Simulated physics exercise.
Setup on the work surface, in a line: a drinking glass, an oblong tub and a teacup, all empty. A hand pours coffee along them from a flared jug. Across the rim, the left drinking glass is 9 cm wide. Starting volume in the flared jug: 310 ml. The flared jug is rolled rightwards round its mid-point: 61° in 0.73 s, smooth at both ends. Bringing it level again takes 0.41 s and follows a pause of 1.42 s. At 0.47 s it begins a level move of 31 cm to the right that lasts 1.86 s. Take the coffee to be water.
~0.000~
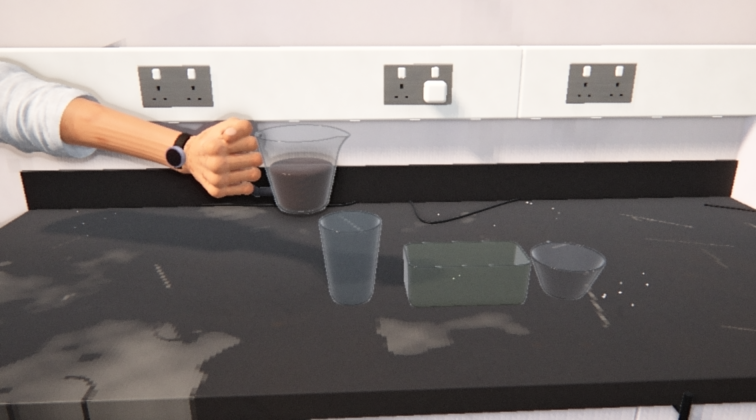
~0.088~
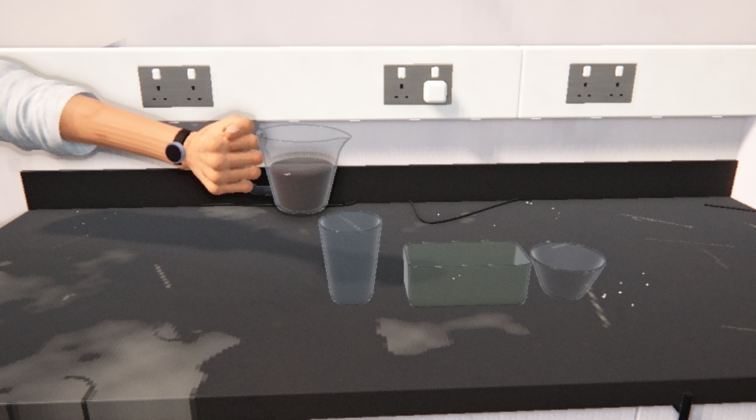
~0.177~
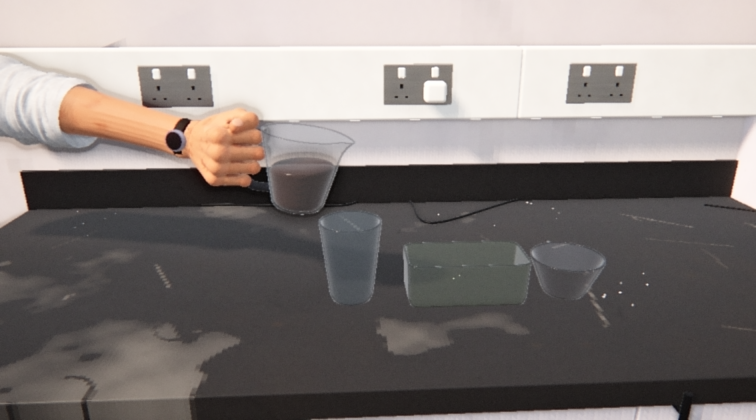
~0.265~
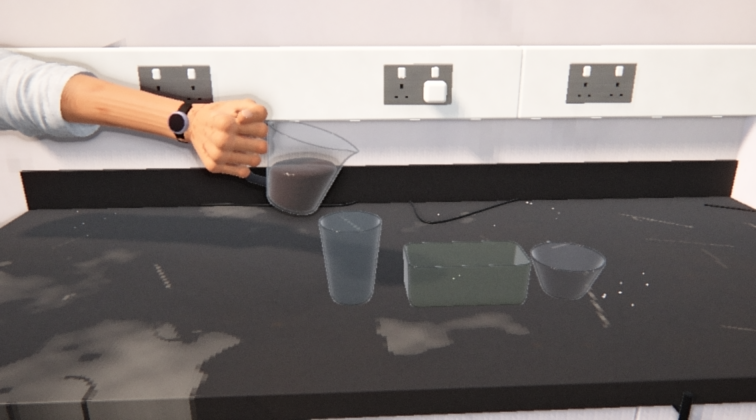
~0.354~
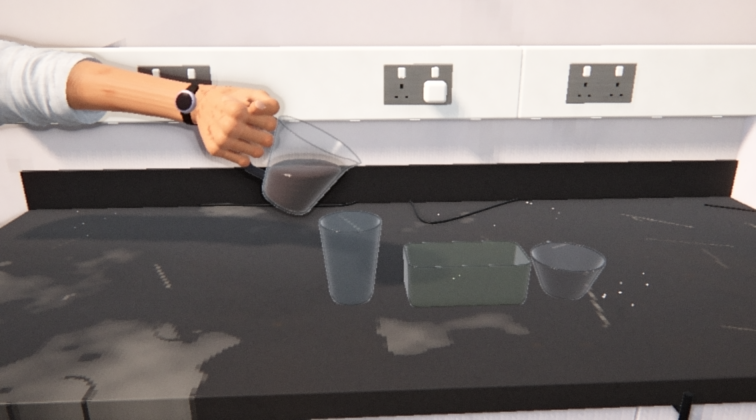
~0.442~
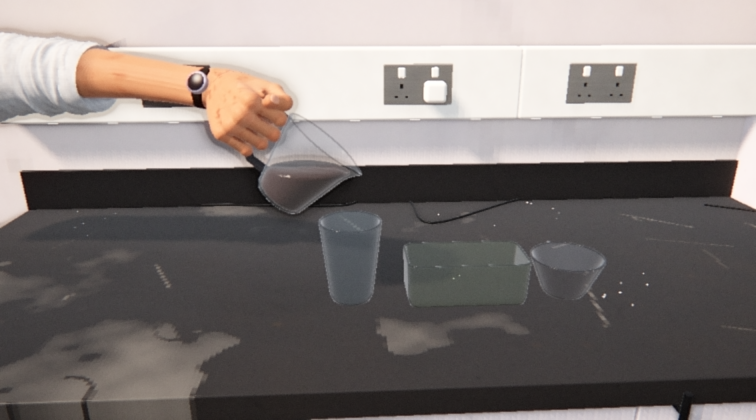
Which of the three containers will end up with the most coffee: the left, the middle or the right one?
The middle one.
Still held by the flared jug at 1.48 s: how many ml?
Roughly 140 ml is still in there.
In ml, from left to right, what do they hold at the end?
Roughly 10 ml, 140 ml and 30 ml, from left to right.
Then, 1.04 s in, the tilt is 61° and from the left they hold 10 ml, 60 ml, 0 ml, the flared jug 185 ml, and 25 ml is on the work surface.
Then, 1.48 s in, the tilt is 61° and from the left they hold 10 ml, 120 ml, 0 ml, the flared jug 135 ml, and 35 ml is on the work surface.
Then, 1.94 s in, the tilt is 61° and from the left they hold 10 ml, 135 ml, 15 ml, the flared jug 105 ml, and 35 ml is on the work surface.
Then, 2.44 s in, the tilt is 13° and from the left they hold 10 ml, 135 ml, 30 ml, the flared jug 90 ml, and 40 ml is on the work surface.
Finally, from the left they hold 10 ml, 140 ml, 30 ml, the flared jug 90 ml, and 40 ml is on the work surface.
